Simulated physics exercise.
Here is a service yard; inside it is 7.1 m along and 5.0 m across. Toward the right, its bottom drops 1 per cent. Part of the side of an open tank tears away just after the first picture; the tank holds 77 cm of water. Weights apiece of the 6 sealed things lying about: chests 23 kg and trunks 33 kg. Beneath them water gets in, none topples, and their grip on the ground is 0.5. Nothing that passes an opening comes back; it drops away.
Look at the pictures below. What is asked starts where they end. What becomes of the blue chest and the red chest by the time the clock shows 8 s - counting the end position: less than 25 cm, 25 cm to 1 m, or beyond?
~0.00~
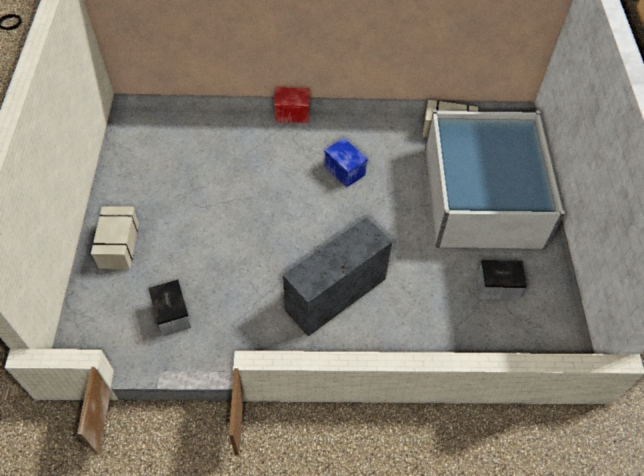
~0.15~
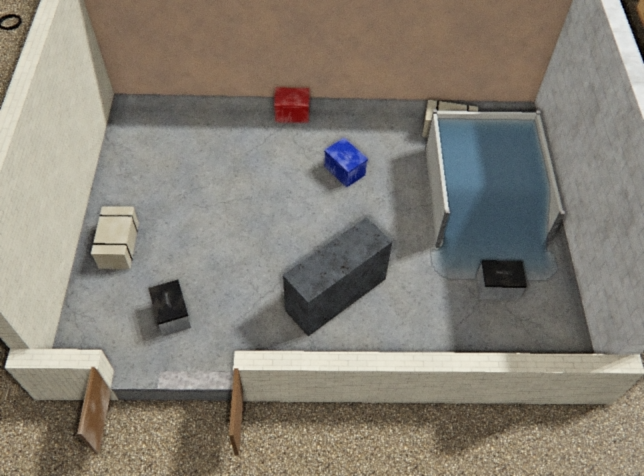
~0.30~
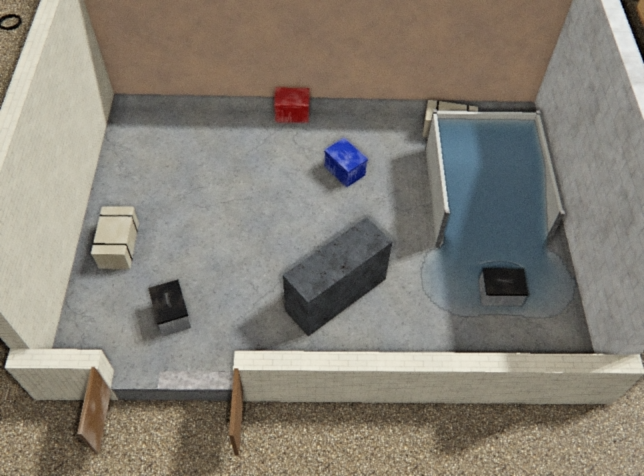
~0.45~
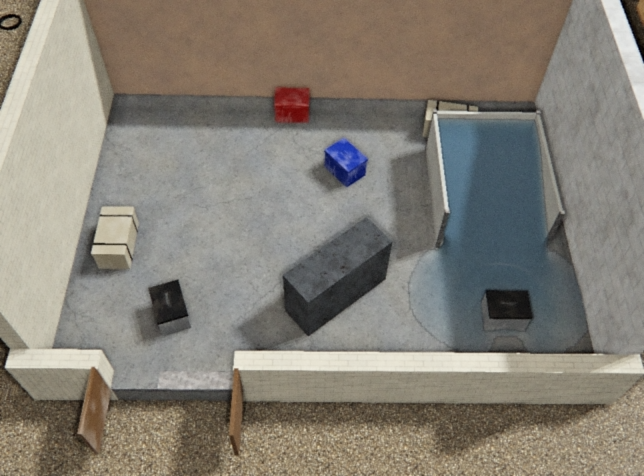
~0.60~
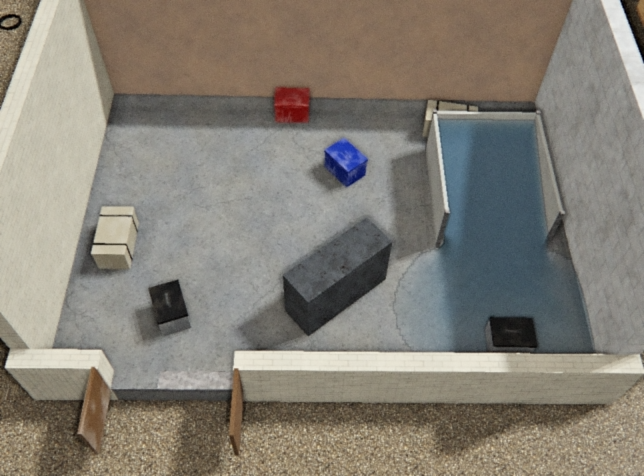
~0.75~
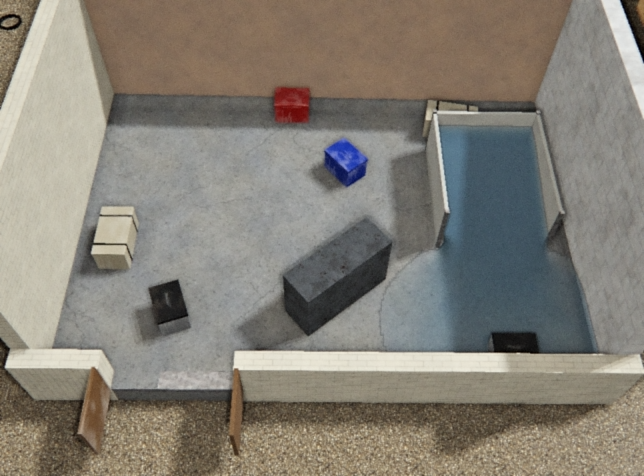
As I see it, the blue chest is left almost where it stood. The red chest is left almost where it stood.
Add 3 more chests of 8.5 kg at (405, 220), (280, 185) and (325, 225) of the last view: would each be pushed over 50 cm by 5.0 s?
Lab note - in order: Above threshold / below threshold / below threshold.
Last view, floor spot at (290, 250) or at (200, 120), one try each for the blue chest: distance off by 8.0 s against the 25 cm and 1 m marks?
Well, it scarcely moves on the first try and scarcely moves on the second.
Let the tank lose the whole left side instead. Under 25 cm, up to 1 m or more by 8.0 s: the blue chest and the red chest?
Blue chest: Displaced far; red chest: Displaced far.
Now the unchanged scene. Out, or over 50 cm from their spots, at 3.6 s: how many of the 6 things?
2.
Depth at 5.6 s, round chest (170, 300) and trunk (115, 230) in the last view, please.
I'd estimate 10 cm for the first and 6 cm for the second.
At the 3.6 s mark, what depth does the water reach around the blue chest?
2 cm, roughly.
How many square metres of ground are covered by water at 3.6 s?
Somewhere about 20 m2, give or take.
After 1.6 s the blue chest is near (346, 154), 0.0 m from its start, aground; the red chest is near (292, 97), 0.0 m from its start, aground; 0 of 6 are out; 1 afloat.
After 3.6 s the blue chest is near (346, 154), 0.0 m from its start, aground; the red chest is near (292, 97), 0.0 m from its start, aground; 0 of 6 are out; 1 afloat.
After 5.6 s the blue chest is near (346, 154), 0.0 m from its start, aground; the red chest is near (292, 97), 0.0 m from its start, aground; 0 of 6 are out; 1 afloat.
After 8.0 s the blue chest is near (346, 154), 0.0 m from its start, aground; the red chest is near (292, 97), 0.0 m from its start, aground; 0 of 6 are out; 0 afloat.
